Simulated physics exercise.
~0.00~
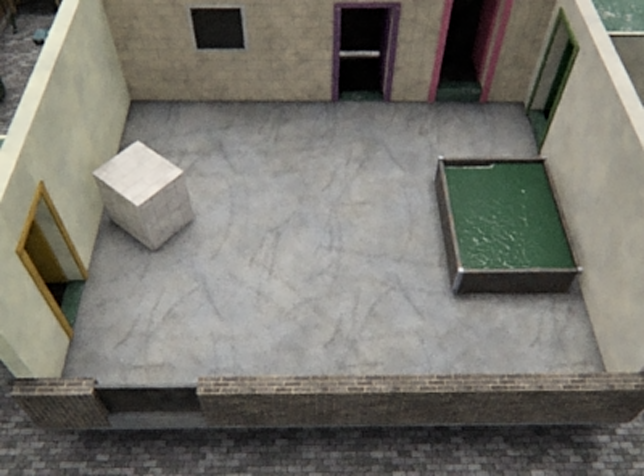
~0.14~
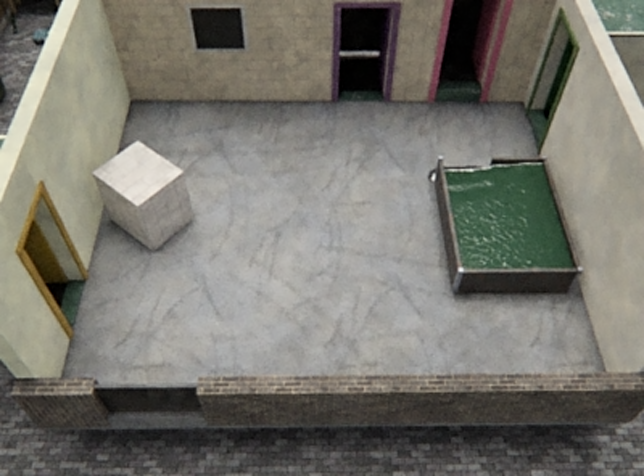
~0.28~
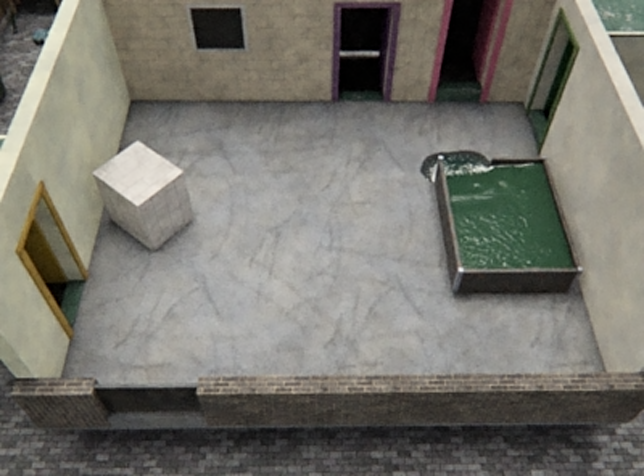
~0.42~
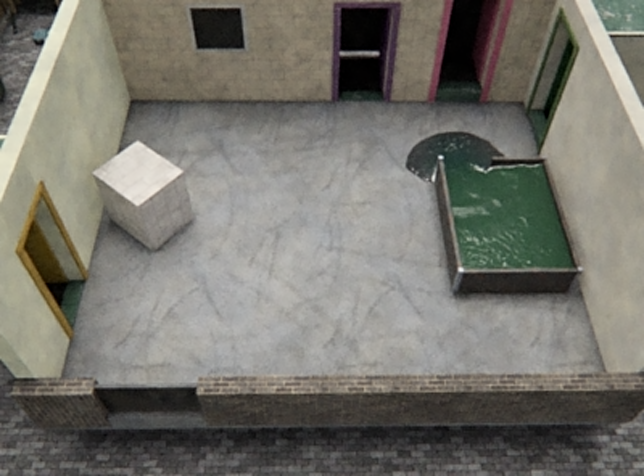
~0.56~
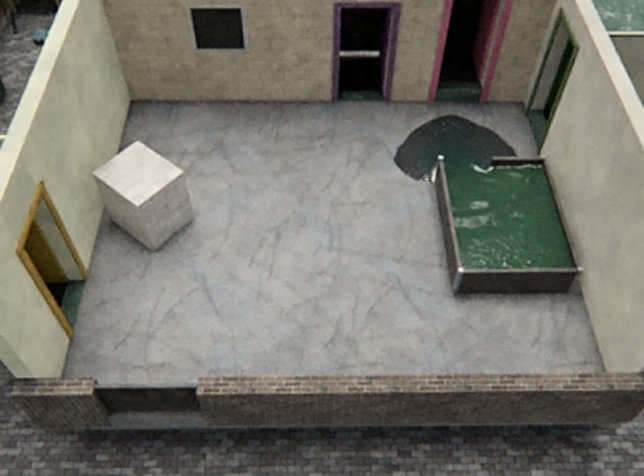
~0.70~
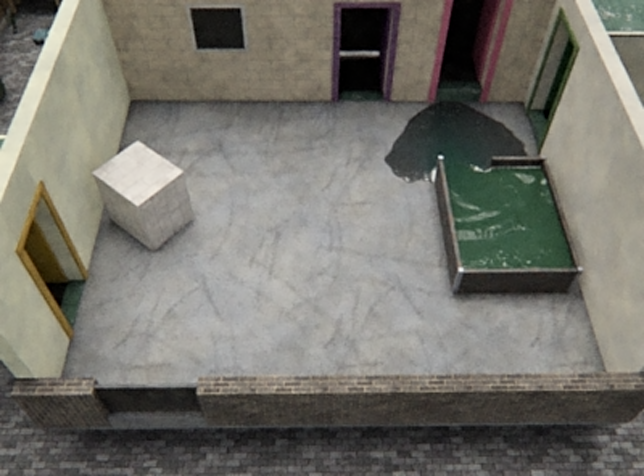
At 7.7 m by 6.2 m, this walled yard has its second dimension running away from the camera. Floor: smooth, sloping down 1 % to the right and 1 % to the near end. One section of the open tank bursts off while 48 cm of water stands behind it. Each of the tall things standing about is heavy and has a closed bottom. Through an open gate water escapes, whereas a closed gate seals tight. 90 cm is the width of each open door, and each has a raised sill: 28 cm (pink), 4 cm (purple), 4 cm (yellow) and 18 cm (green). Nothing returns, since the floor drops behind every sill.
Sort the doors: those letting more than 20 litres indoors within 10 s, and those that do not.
The pink door is among those that do not; the purple door is among those letting more in; the yellow door is among those that do not; the green door is among those that do not.
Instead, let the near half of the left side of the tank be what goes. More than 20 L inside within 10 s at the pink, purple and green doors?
Then pink would come out on the low side, purple on the low side and green on the low side.
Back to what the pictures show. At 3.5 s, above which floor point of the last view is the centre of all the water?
I'd put it close to (463, 185).
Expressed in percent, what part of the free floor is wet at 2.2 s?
Roughly 15 % of the floor is wet.
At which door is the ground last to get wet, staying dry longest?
Result: Yellow door.
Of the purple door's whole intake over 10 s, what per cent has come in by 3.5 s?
45 per cent, roughly.
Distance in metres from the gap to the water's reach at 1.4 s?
It's close to 2.6 metres.
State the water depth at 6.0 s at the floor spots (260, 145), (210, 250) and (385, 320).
Depths in turn: Roughly 3, 0 and 0 centimetres.
After 1.4 s water covers 15 % of the floor and is deepest (26 cm) near (451, 176); pink door 21 cm at the sill, 0 L in, purple door not reached, yellow door not reached, green door 4 cm at the sill, 0 L in.
After 2.2 s water covers 15 % of the floor and is deepest (28 cm) near (520, 102); pink door 21 cm at the sill, 0 L in, purple door 11 cm at the sill, 13 L in, yellow door not reached, green door 11 cm at the sill, 0 L in.
After 3.5 s water covers 25 % of the floor and is deepest (21 cm) near (532, 176); pink door 17 cm at the sill, 0 L in, purple door 9 cm at the sill, 41 L in, yellow door not reached, green door 15 cm at the sill, 0 L in.
After 6.0 s water covers 45 % of the floor and is deepest (16 cm) near (532, 176); pink door 13 cm at the sill, 0 L in, purple door 8 cm at the sill, 67 L in, yellow door not reached, green door 12 cm at the sill, 1 L in.
After 10.0 s water covers 65 % of the floor and is deepest (10 cm) near (522, 176); pink door 8 cm at the sill, 0 L in, purple door 6 cm at the sill, 87 L in, yellow door 1 cm at the sill, 0 L in, green door 8 cm at the sill, 1 L in.
